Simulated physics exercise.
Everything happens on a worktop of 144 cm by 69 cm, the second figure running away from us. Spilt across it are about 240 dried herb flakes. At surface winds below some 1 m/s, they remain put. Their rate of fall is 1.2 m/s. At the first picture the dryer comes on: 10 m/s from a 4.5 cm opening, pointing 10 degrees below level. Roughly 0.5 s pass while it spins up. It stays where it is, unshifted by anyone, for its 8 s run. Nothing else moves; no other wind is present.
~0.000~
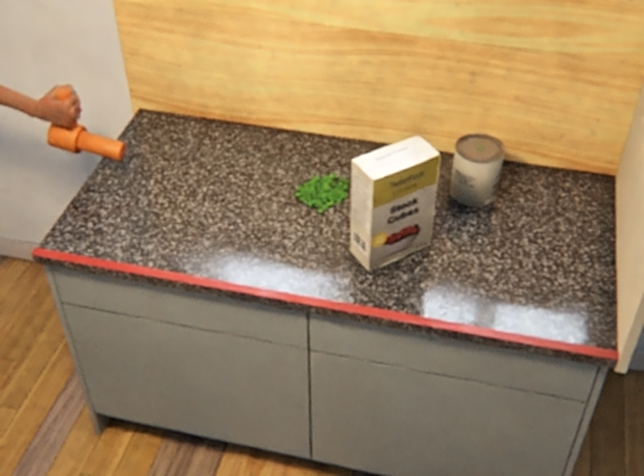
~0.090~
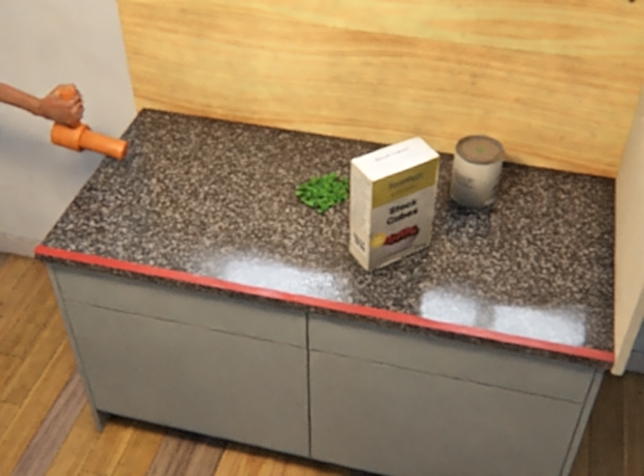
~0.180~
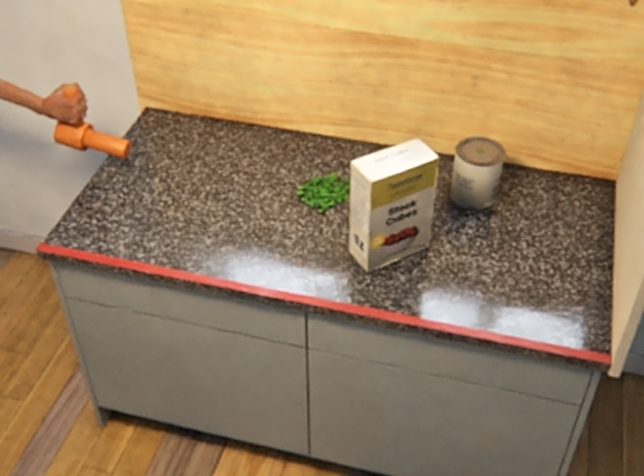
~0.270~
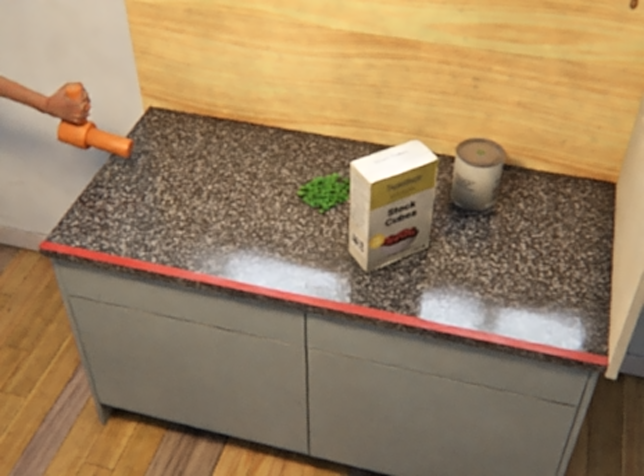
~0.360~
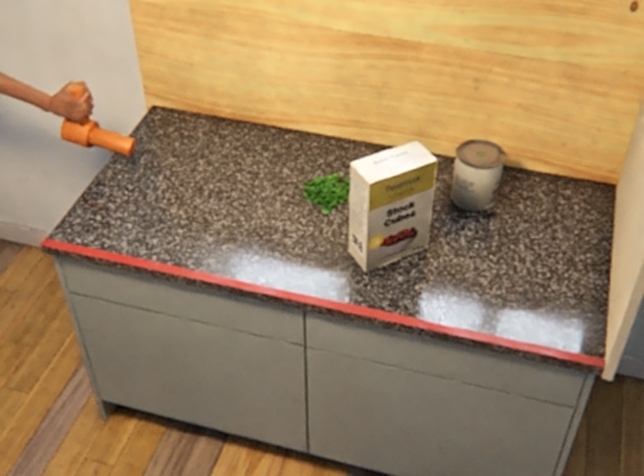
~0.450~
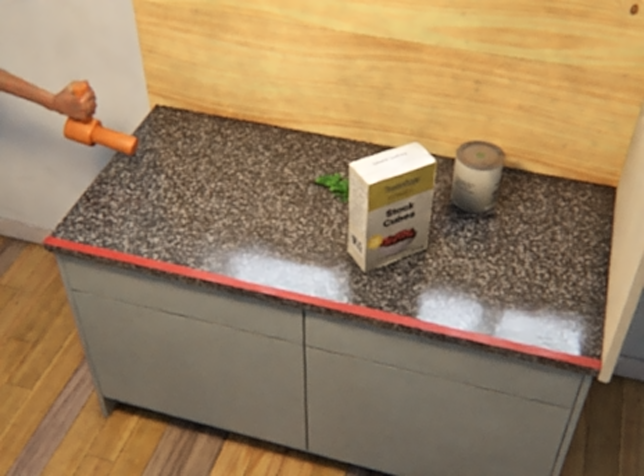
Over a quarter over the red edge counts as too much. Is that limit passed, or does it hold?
Odds are the amount swept past that edge ends up not above a quarter.
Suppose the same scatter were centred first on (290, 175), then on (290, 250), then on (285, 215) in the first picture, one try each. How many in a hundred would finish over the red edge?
Results, one try each: 0 %, 70 %, 40 %.
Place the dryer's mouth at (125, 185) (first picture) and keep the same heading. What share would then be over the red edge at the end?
It would come out near 0 in a hundred.
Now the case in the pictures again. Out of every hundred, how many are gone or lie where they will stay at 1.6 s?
The share is roughly 30 %.
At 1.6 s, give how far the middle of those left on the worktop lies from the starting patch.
I'd guess near 65 cm.
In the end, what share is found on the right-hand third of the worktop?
90 %.
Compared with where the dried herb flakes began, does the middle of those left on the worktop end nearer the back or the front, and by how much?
Drift: Rearward direction, about 25 cm.
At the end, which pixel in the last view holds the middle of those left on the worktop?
The middle lands close to (539, 169) in pixels.
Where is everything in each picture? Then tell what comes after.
In the first frame, the middle of the dried herb flakes is near (324, 194), none has stirred yet and the mouth of the dryer is at (122, 152).
In the second frame, the middle of the dried herb flakes is near (324, 192), none has stirred yet and the red edge is centred on (304, 304).
In the third frame, the middle of the dried herb flakes is near (325, 192), none has stirred yet, the top of a carton is at (395, 159) and the top of a tin is at (481, 151).
In the fourth frame, the middle of the dried herb flakes is near (326, 192) and none has stirred yet.
In the fifth frame, the middle of the dried herb flakes is near (327, 192), the farthest in sight from the dryer is at (348, 196) and about 5 % have left their places.
In the sixth frame, the middle of the dried herb flakes is near (351, 193), the farthest in sight from the dryer is at (348, 196) and about 70 % have left their places.
After 1.6 s, 6 % are over the red edge; the middle of those still in play is near (542, 174); 29 % have settled or left.
After 2.6 s, 6 % are over the red edge; the middle of those still in play is near (540, 173); 46 % have settled or left.
After 4.4 s, 8 % are over the red edge; the middle of those still in play is near (536, 170); 66 % have settled or left.
After 8.0 s, at the end, 9 % are over the red edge; the middle of those still in play is near (539, 169).
